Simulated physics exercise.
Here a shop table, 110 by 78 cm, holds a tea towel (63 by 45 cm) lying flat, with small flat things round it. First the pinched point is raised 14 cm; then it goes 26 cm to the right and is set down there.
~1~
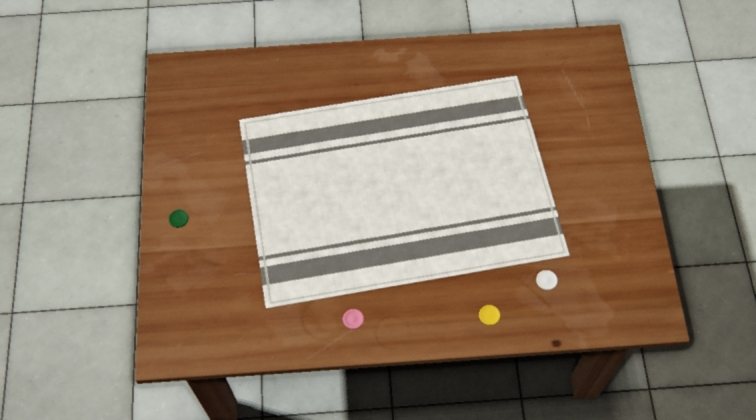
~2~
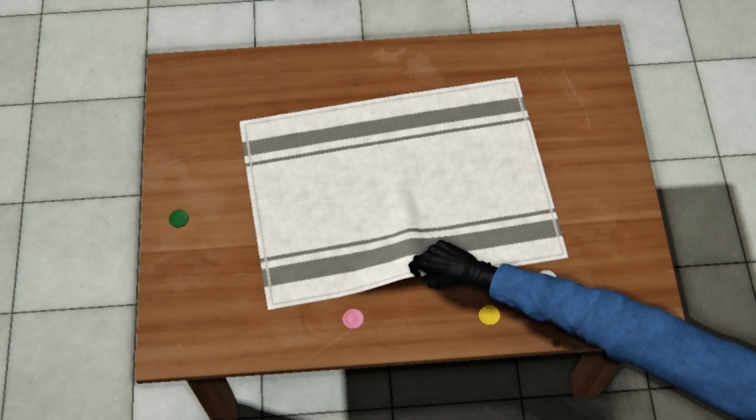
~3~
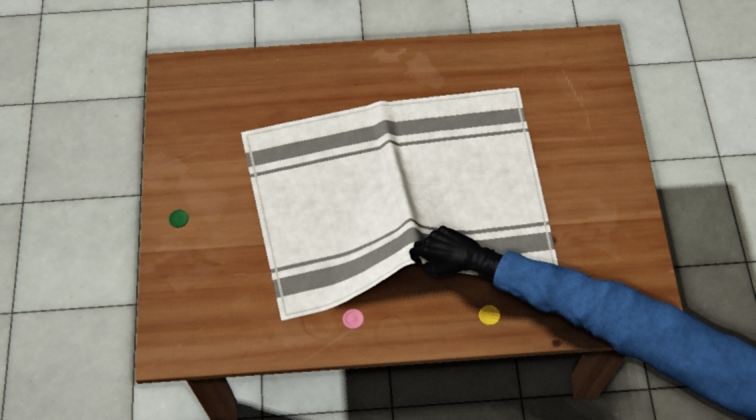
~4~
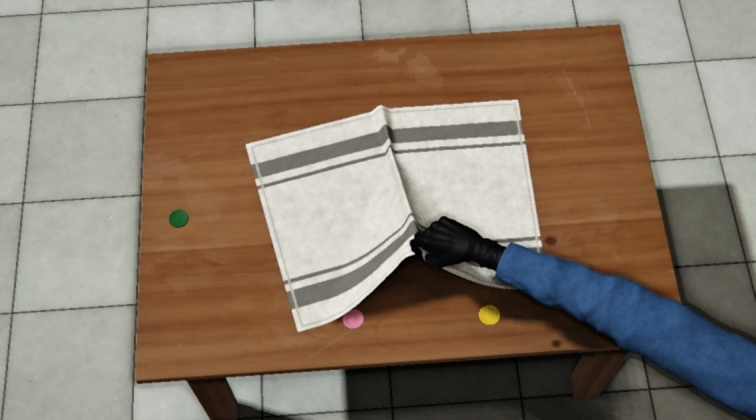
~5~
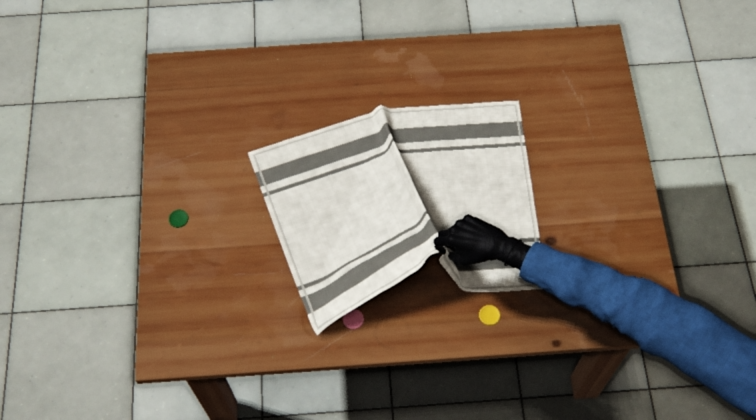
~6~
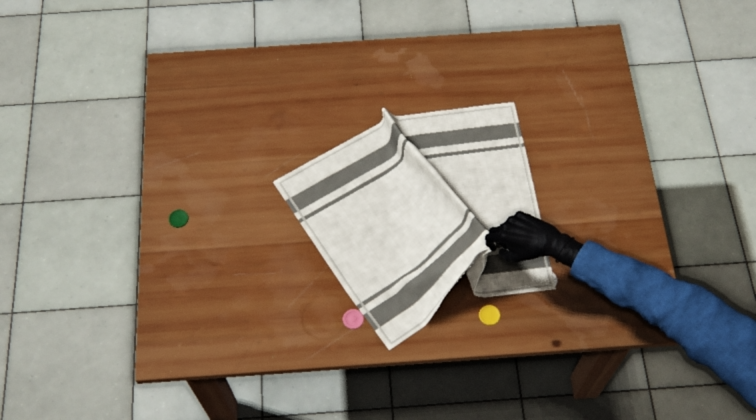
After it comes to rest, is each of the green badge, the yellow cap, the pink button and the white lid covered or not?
Result: Green badge still shows, yellow cap gets covered, pink button stays uncovered, white lid vanishes under it.
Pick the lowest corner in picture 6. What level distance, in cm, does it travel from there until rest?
Horizontal travel: Approx. 18 cm.
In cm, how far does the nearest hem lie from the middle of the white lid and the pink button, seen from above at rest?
0 cm and 11 cm.
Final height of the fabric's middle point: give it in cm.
The centre point rests around 5 cm up.
Next, 65 % of it is down, spanning 54 by 57 cm, above white lid, yellow cap.
Then, 65 % of it is down, spanning 54 by 58 cm, above white lid, yellow cap.
After that, 70 % of it is down, spanning 54 by 58 cm, above white lid, yellow cap.
Later, 70 % of it is down, spanning 54 by 58 cm, above white lid, yellow cap.
At the end, 70 % of it is down, spanning 54 by 58 cm, above white lid, yellow cap.
